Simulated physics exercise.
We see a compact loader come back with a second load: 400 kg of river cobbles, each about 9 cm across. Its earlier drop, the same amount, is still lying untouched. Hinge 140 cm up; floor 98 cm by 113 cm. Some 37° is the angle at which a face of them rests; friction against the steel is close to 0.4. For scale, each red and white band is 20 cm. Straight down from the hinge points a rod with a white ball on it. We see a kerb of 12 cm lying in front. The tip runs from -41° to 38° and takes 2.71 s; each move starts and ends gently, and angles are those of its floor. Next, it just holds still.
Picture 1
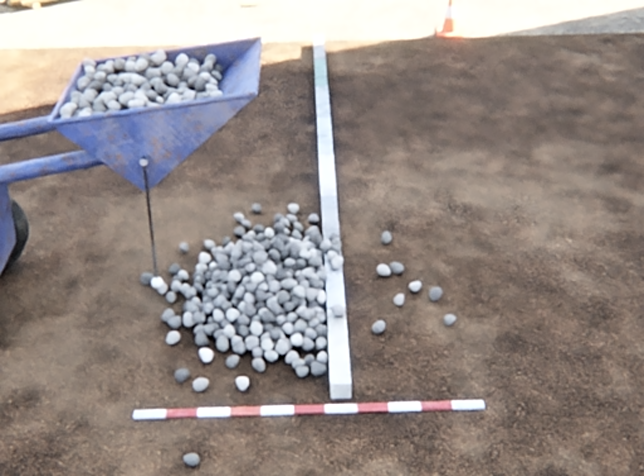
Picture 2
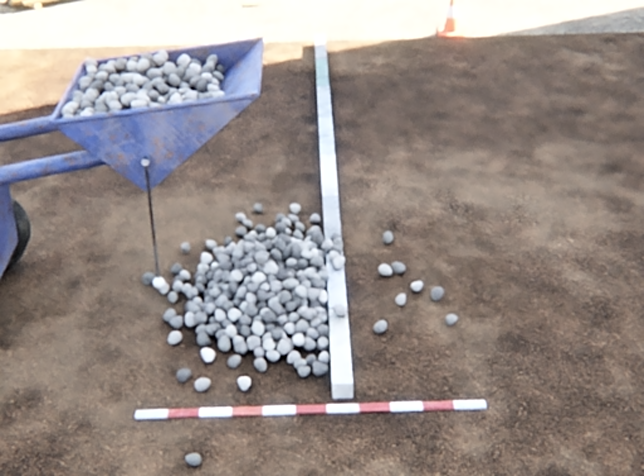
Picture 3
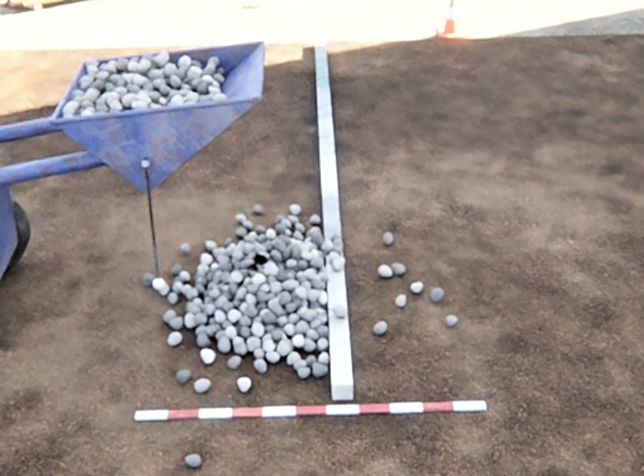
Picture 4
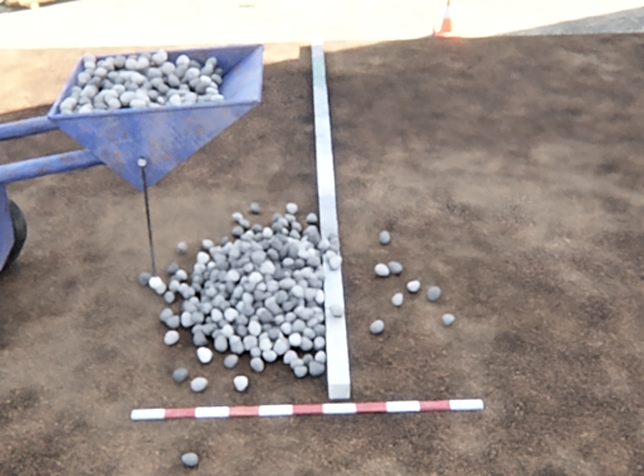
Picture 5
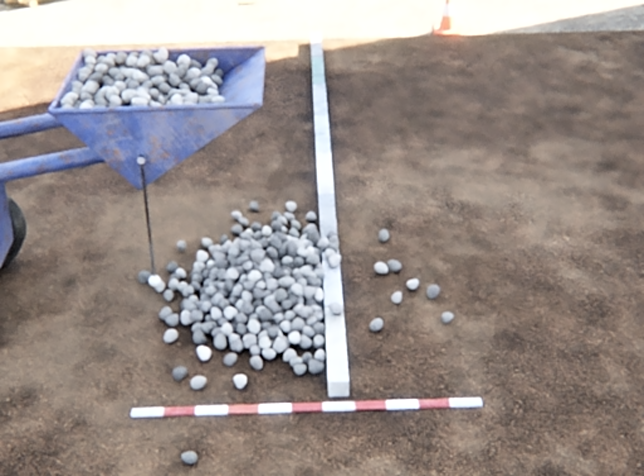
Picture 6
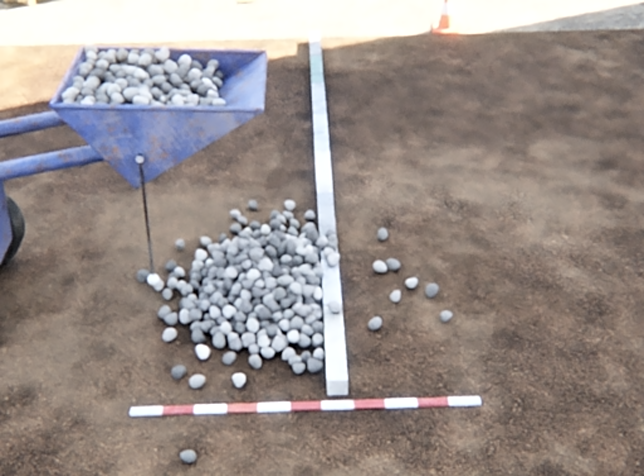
A blue barrow bucket full of grey stones slowly levelling out beside a pale kerb, above a loose pile of similar stones.
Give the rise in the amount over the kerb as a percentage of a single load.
41 %.
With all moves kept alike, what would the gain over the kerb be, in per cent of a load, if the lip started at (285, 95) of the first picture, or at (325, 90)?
Roughly 65 per cent, then 95 per cent.
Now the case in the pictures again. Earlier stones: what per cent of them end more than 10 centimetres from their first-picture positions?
Estimate: 10 %, roughly.
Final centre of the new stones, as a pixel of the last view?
I'd point to about (319, 273).
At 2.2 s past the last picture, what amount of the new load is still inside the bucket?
It still holds about 10 per cent.
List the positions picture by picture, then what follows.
In the first picture, lip at (256, 94), floor tilted -41°, highest stones at (154, 66). The earlier load is highest near (265, 265), 26 cm above ground level, 98 % on this side of the kerb, 2 % over the kerb.
In the second picture, the bucket is at -41°, its lip at (258, 95); the top of the load is at (155, 66).
In the third picture, lip at (260, 98), floor tilted -39°, highest stones at (149, 66).
In the fourth picture, lip at (259, 101), floor tilted -37°, highest stones at (141, 61).
In the fifth picture, the bucket is at -34°, its lip at (261, 105); the top of the load is at (133, 60).
In the sixth picture, the bucket is at -31°, its lip at (263, 110); the top of the load is at (111, 61).
Then, 1.4 s after the last picture the floor is at 26°; in per cent of one load, 94 in the bucket, 104 on this side of the kerb, 2 over the kerb; the foremost stones are at (401, 283).
Then, 2.2 s after the last picture the floor is at 38°; in per cent of one load, 9 in the bucket, 173 on this side of the kerb, 18 over the kerb; the foremost stones are at (421, 278).
Then, 2.6 s after the last picture the floor is at 38°; in per cent of one load, 0 in the bucket, 167 on this side of the kerb, 33 over the kerb; the foremost stones are at (452, 283).
Then, 5.2 s after the last picture the floor is at 38°; in per cent of one load, 0 in the bucket, 157 on this side of the kerb, 43 over the kerb; the foremost stones are at (469, 264). Net gain over the kerb, 41.
